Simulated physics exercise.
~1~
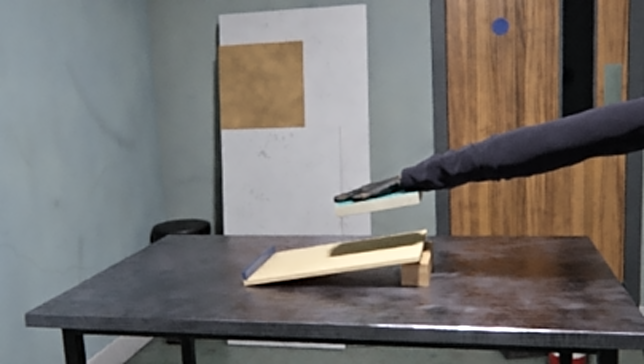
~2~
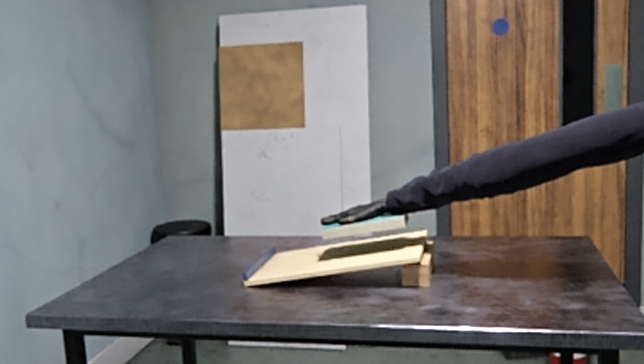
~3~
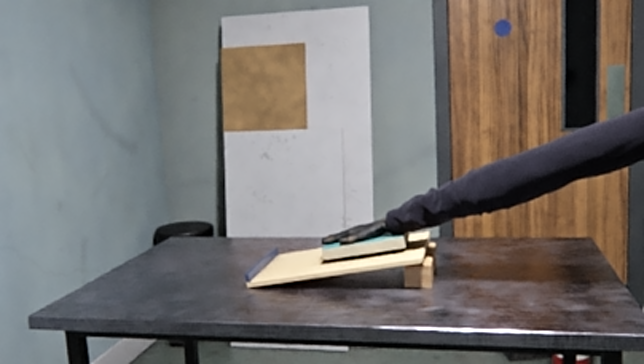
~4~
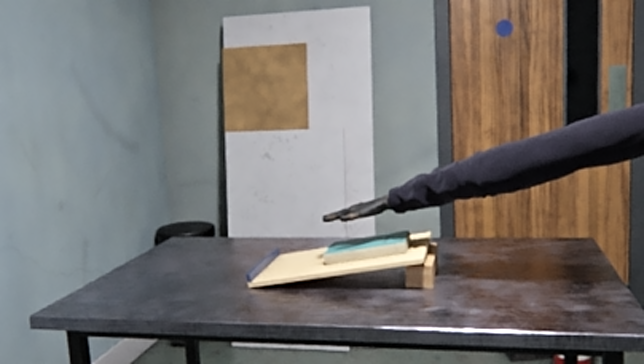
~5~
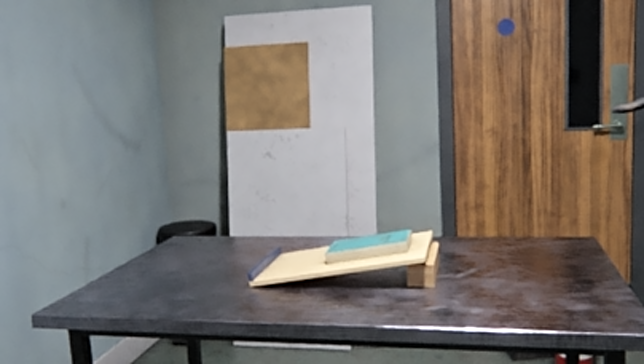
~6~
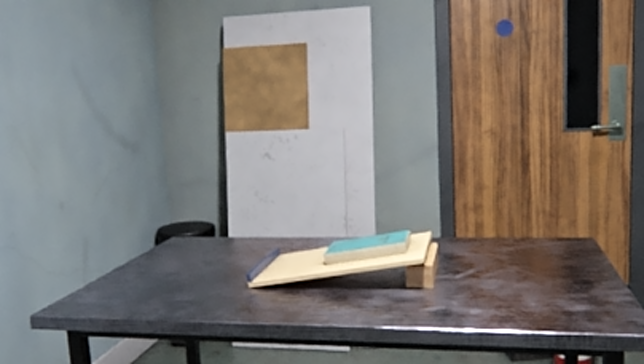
Turquoise book being lowered by a gloved hand onto a tilted wooden board, then staying put on the slope after release.
